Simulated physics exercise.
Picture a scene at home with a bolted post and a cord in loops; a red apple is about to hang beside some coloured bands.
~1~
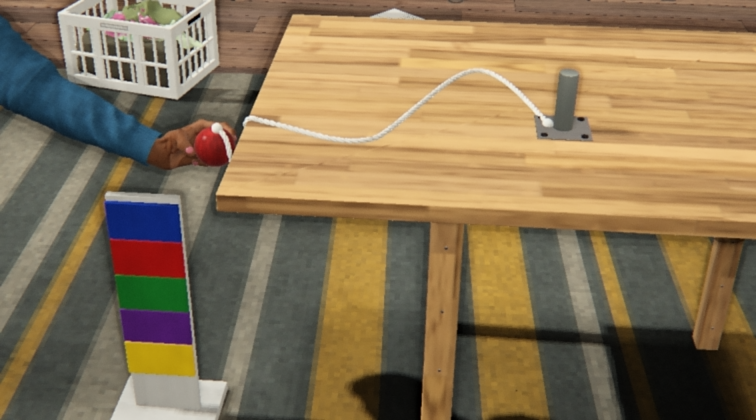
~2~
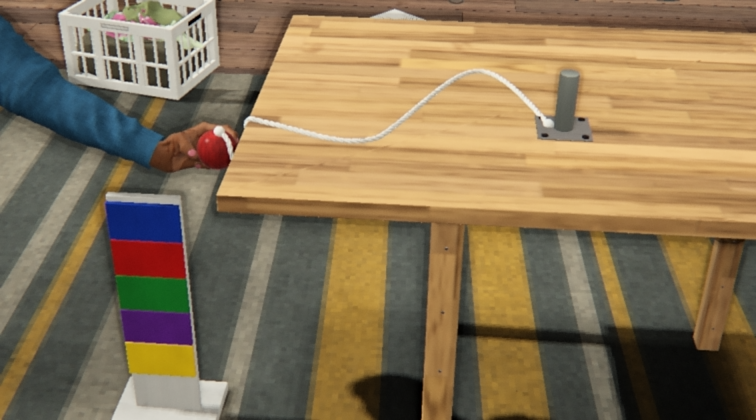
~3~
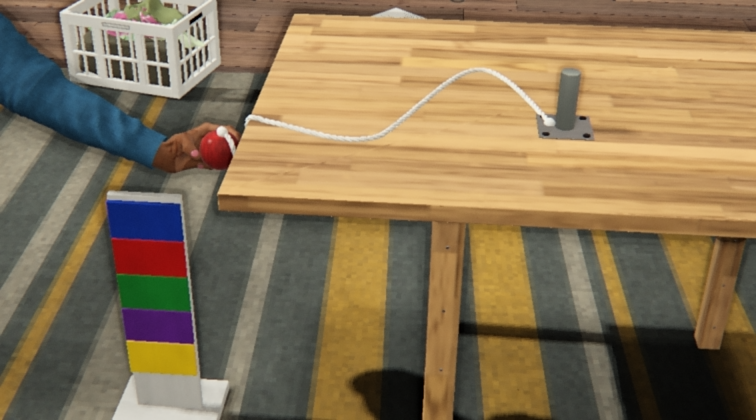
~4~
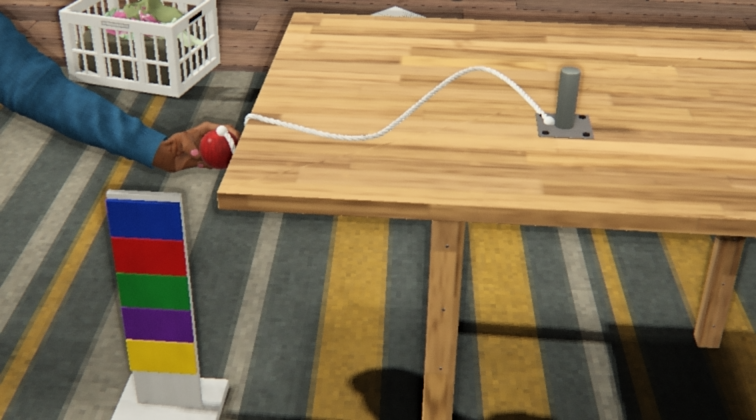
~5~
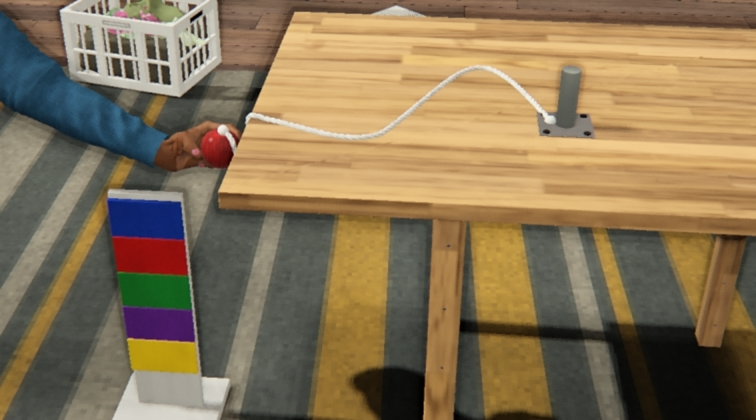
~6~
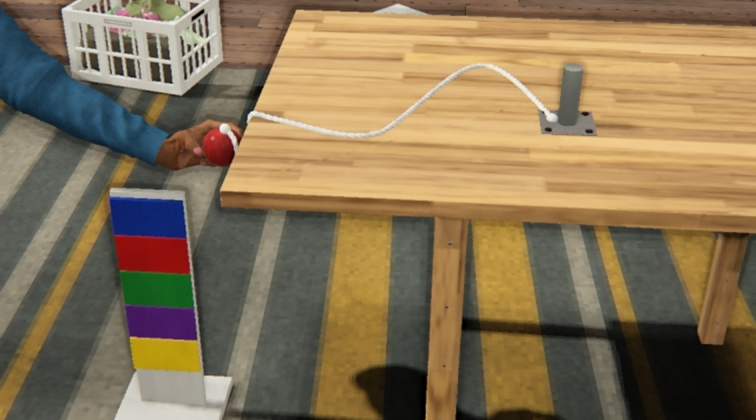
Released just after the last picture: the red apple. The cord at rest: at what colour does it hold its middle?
The colour is yellow.
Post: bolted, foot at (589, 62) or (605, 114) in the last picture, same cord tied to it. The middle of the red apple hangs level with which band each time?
First case: Purple. Second case: Purple.
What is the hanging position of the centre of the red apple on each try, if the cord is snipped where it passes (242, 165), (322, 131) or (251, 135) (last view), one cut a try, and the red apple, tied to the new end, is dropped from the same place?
About (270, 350), then (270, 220), then (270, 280).
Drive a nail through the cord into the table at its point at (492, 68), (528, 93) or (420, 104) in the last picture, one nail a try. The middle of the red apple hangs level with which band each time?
Green, then purple, then red.
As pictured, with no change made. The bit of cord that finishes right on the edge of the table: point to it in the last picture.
Roughly (407, 114).
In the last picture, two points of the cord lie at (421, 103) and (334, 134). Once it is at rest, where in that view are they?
The first finishes about (286, 94) and the second about (267, 178).
A little later, apple near (303, 336); level with yellow.
Next, apple near (265, 357); level with yellow.
When it is over, apple near (280, 354); level with yellow. At yellow.
